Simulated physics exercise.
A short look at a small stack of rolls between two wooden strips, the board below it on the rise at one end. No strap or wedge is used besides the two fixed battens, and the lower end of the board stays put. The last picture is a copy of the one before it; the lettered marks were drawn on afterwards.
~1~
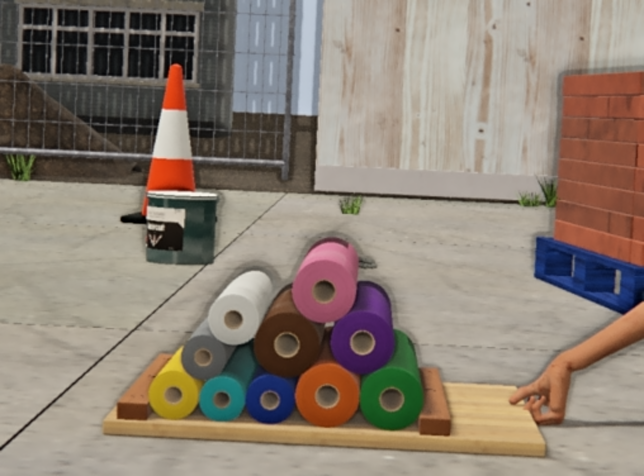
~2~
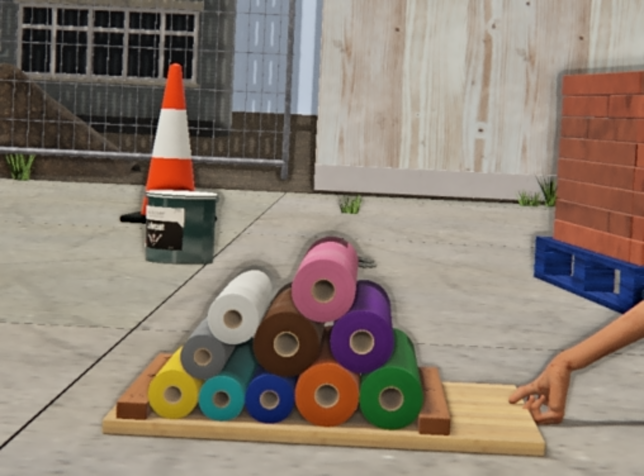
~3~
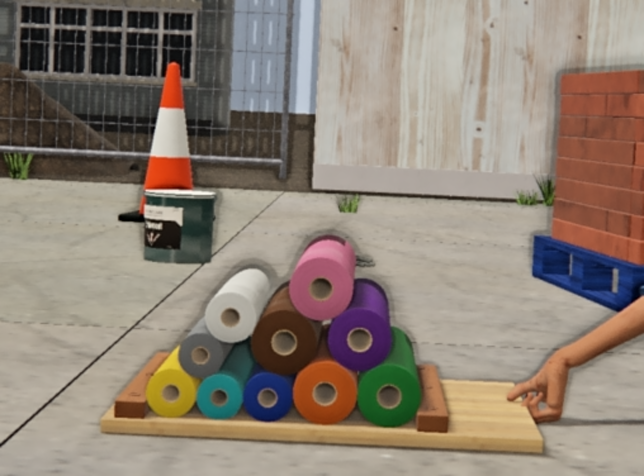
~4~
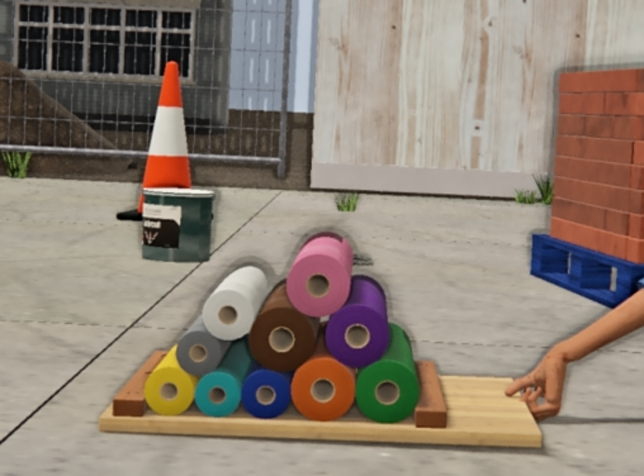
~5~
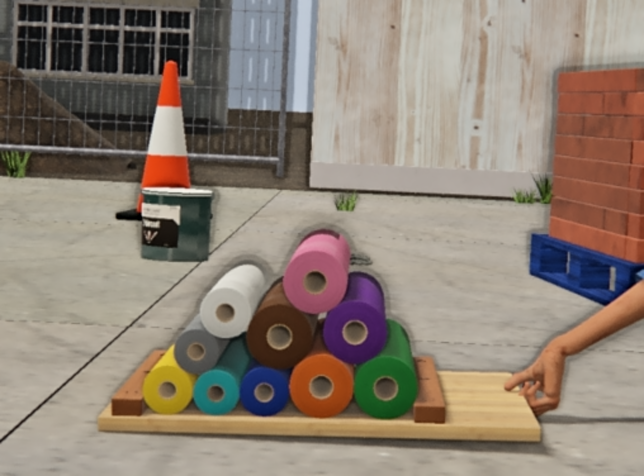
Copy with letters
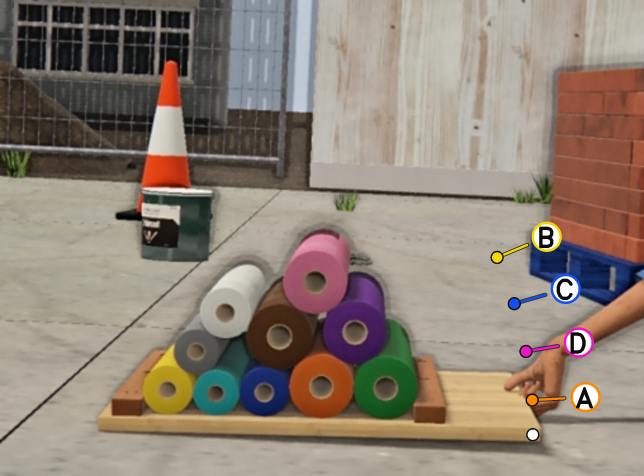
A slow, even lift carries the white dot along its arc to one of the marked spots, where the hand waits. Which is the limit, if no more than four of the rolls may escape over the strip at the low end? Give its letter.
Raise it to B.
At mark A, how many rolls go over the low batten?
With A, none.
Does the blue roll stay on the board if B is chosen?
The blue roll: Yes.
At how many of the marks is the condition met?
The number is four.
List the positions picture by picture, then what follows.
The first picture shows blue roll (270, 400); orange roll (327, 396); green roll (392, 400).
The second picture shows green roll (391, 398); grey roll (203, 356).
The third picture shows board (326, 398); green roll (389, 396); white roll (231, 317).
The fourth picture shows board (325, 394); yellow roll (169, 391); turquoise roll (218, 395).
The fifth picture shows board (323, 392); yellow roll (167, 390); turquoise roll (216, 393).
On the marked copy, A at (532, 400); B at (497, 258); C at (514, 304); D at (526, 352); the white dot at (533, 435).
With B. Early on, board at 16°.
Further on, board at 26°.
At the end, board at 26°, four over the low batten (grey, brown, white, pink).
As for the rest, A none over the low batten; C none over the low batten; D none over the low batten.
